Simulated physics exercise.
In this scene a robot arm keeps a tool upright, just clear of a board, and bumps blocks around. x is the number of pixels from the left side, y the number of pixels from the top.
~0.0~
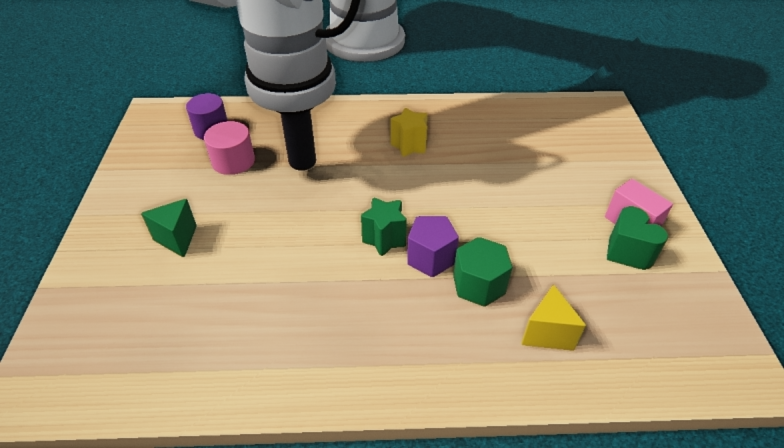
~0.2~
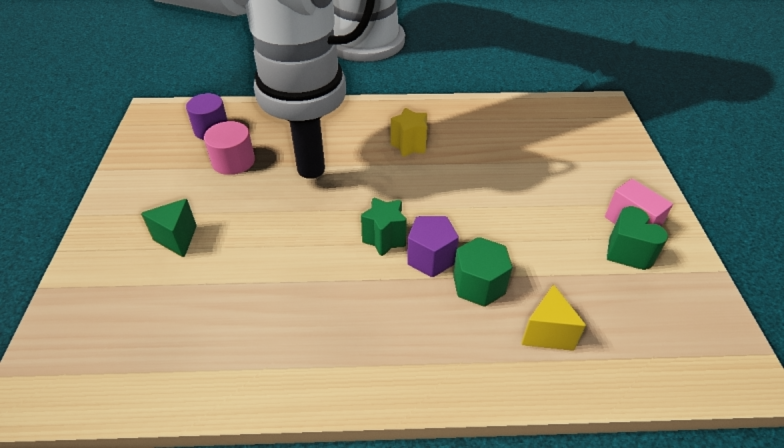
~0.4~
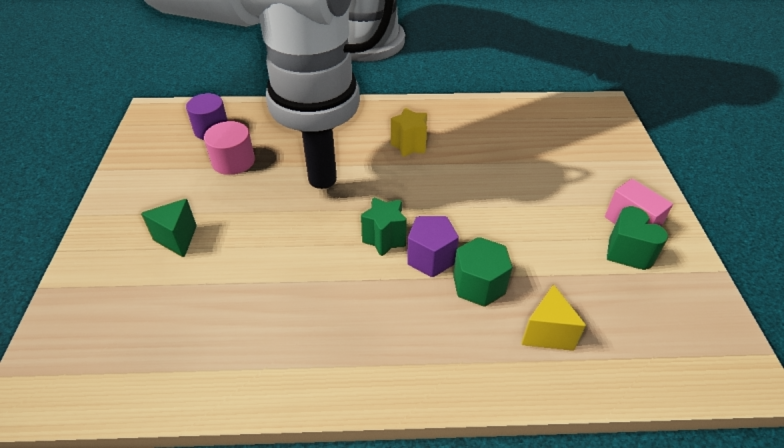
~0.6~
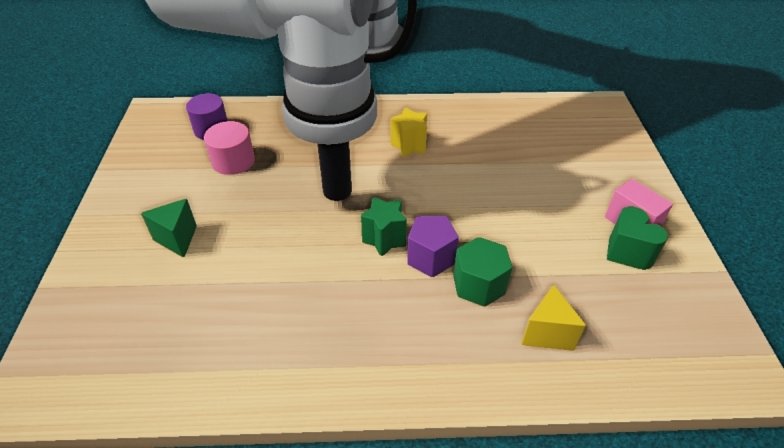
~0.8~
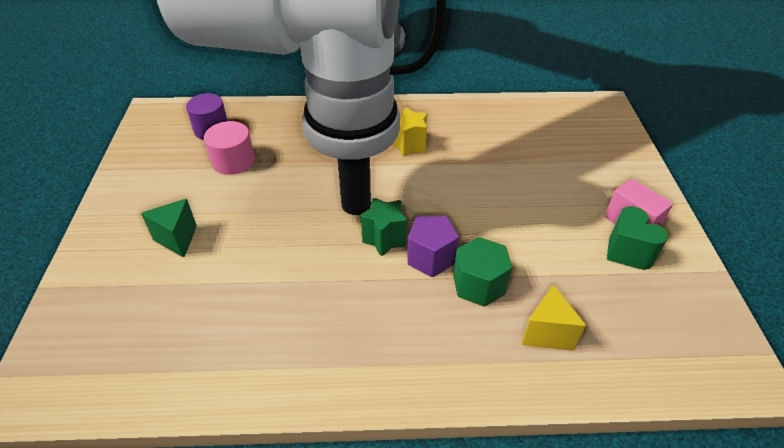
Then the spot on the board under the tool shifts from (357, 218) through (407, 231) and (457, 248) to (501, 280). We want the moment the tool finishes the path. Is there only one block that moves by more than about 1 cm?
No, it doesn't check out.
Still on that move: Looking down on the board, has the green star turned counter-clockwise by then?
It seems not.
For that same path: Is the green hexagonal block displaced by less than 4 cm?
In short: No.
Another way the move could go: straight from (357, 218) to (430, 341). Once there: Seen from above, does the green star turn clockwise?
The answer is no.
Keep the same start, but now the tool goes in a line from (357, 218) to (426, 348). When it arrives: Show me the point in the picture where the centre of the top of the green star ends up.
So, by the moment the path ends, you'll find the top centre of the green star at (413, 235).
The first path, step by step. One third of the way, tool at (408, 220); green star at (421, 226), turned 45° clockwise; purple five-sided block at (456, 246), turned 10° clockwise; green hexagonal block at (503, 270).
Two thirds of the way, tool at (460, 237); green star at (460, 246), turned 75° clockwise; purple five-sided block at (482, 278), turned 40° clockwise; green hexagonal block at (531, 298), turned 35° anticlockwise; yellow triangular block at (576, 317).
At the end, tool at (503, 269); green star at (473, 261), turned 135° clockwise; purple five-sided block at (476, 302), turned 20° clockwise; green hexagonal block at (534, 300), turned 35° anticlockwise; yellow triangular block at (578, 318), turned 15° anticlockwise.
